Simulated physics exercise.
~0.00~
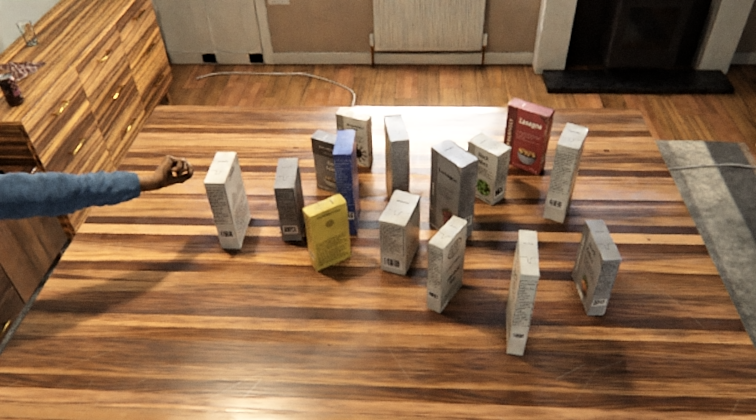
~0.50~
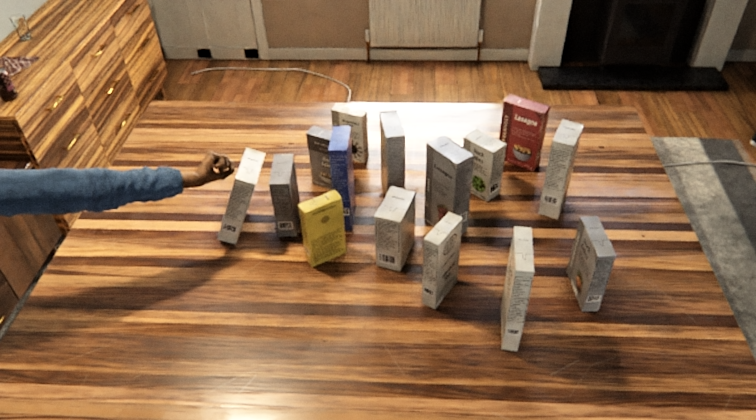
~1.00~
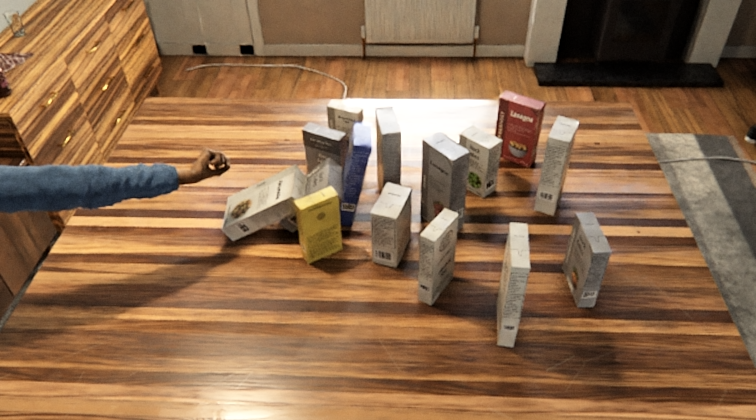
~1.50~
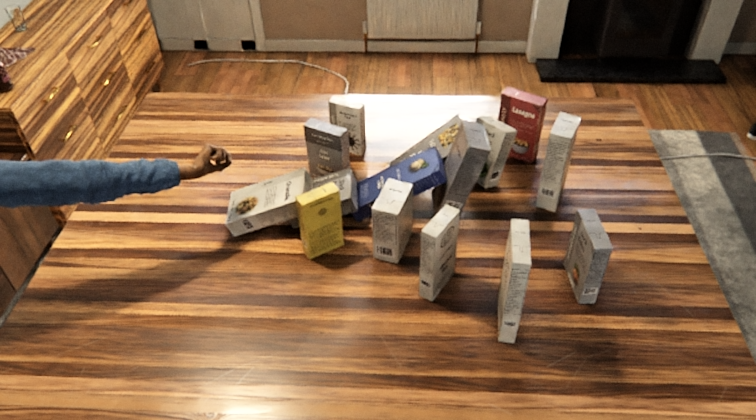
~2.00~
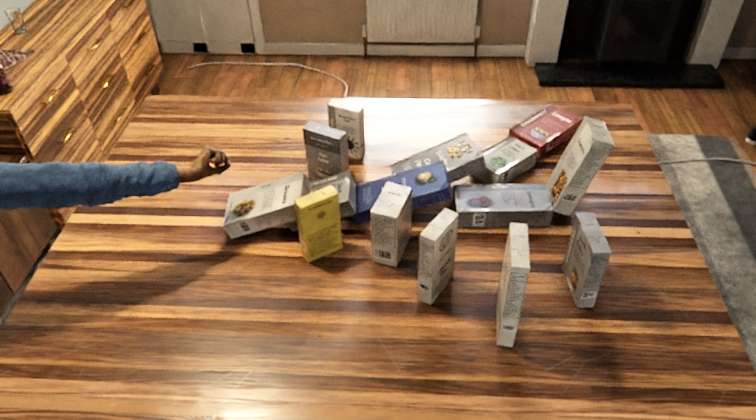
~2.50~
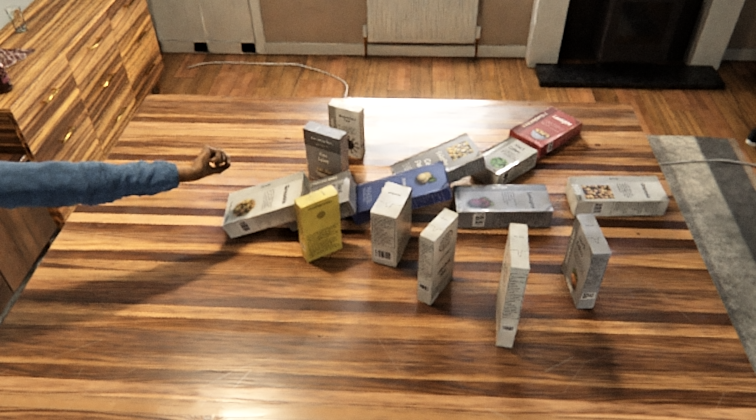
Upright cereal boxes, mostly grey and white, stand scattered across a striped wooden table, seen from above in a slightly swaying view, with a fireplace behind. A blue box stands left of centre behind a yellow one, and a red box stands at the back right. From the left, a blue-sleeved arm tips the leftmost pale box rightward, and it knocks over a grey neighbour. The blue box topples right, and boxes beyond it fall in turn. The red box drops onto its side, then a tall pale box at the right falls flat. The yellow box and several others remain standing.
